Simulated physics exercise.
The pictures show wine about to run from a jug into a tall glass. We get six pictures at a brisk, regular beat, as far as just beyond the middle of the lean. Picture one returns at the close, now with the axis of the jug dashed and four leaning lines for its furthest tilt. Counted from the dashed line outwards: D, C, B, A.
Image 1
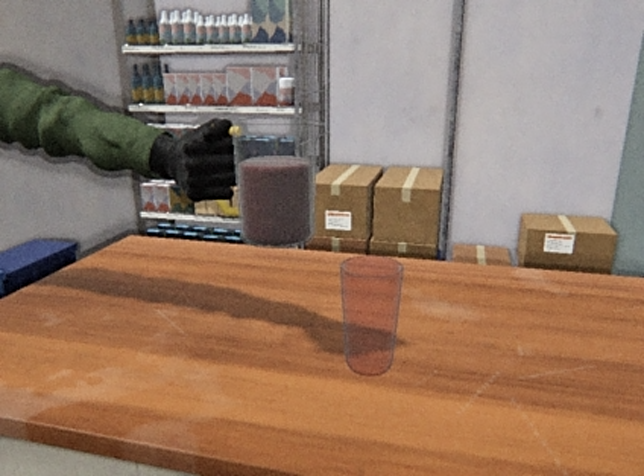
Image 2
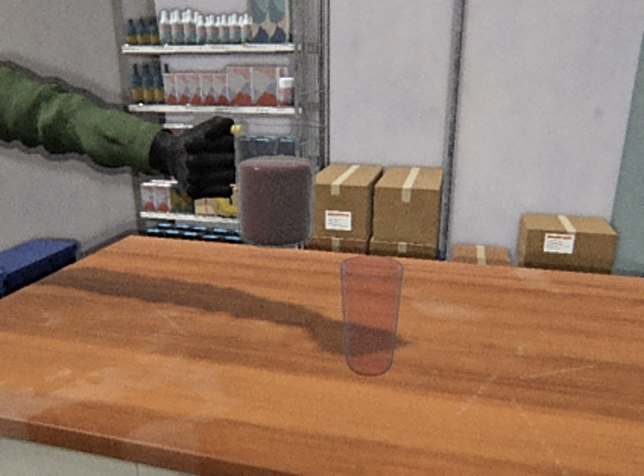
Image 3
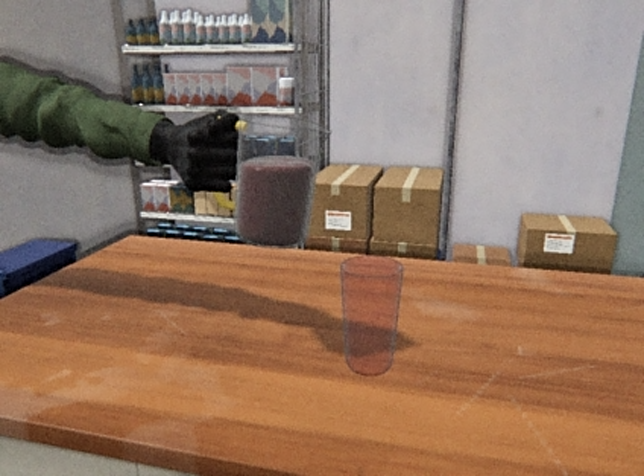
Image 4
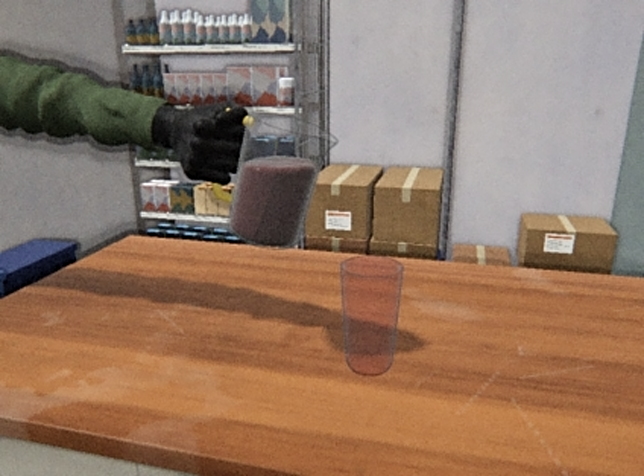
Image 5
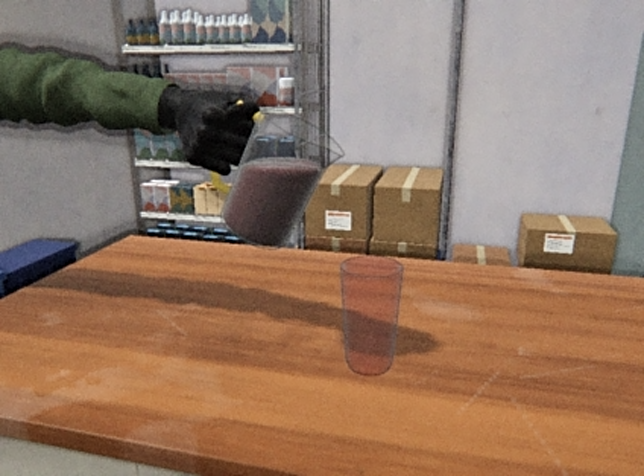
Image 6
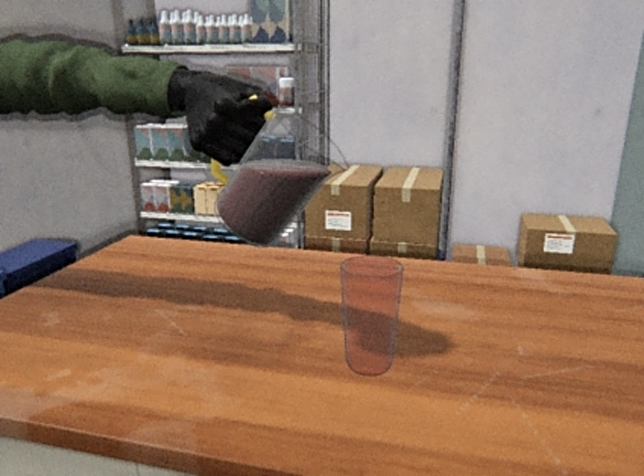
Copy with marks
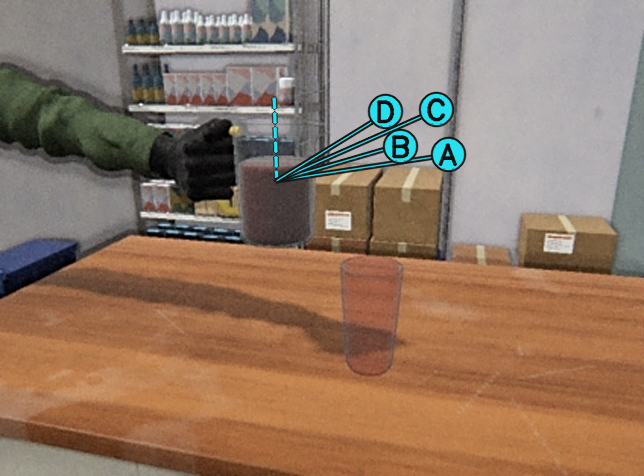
In a storeroom-like space with pale walls, a still camera looks slightly down across a brown wooden tabletop, with stocked shelves, cardboard boxes and a blue object beyond it. A tall, clear, reddish-tinted glass stands on the table while a black-gloved, green-sleeved arm reaches from the left, holding a clear jug of dark red wine. The hand holds the jug upright, then tilts it steadily rightward, the wine staying inside.
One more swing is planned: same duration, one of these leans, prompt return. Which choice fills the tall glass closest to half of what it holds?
It is B.
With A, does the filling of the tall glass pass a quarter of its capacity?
Yes, clearly.
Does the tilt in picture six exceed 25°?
Yes, it does.
In cyan, A at (431, 157); B at (383, 149); C at (421, 116); D at (371, 122).
If A is chosen, the tall glass ends with about 73 % of what it can hold.
If B is chosen, the tall glass ends with about 51 % of what it can hold.
If C is chosen, the tall glass ends with about 33 % of what it can hold.
If D is chosen, the tall glass ends with about 18 % of what it can hold.
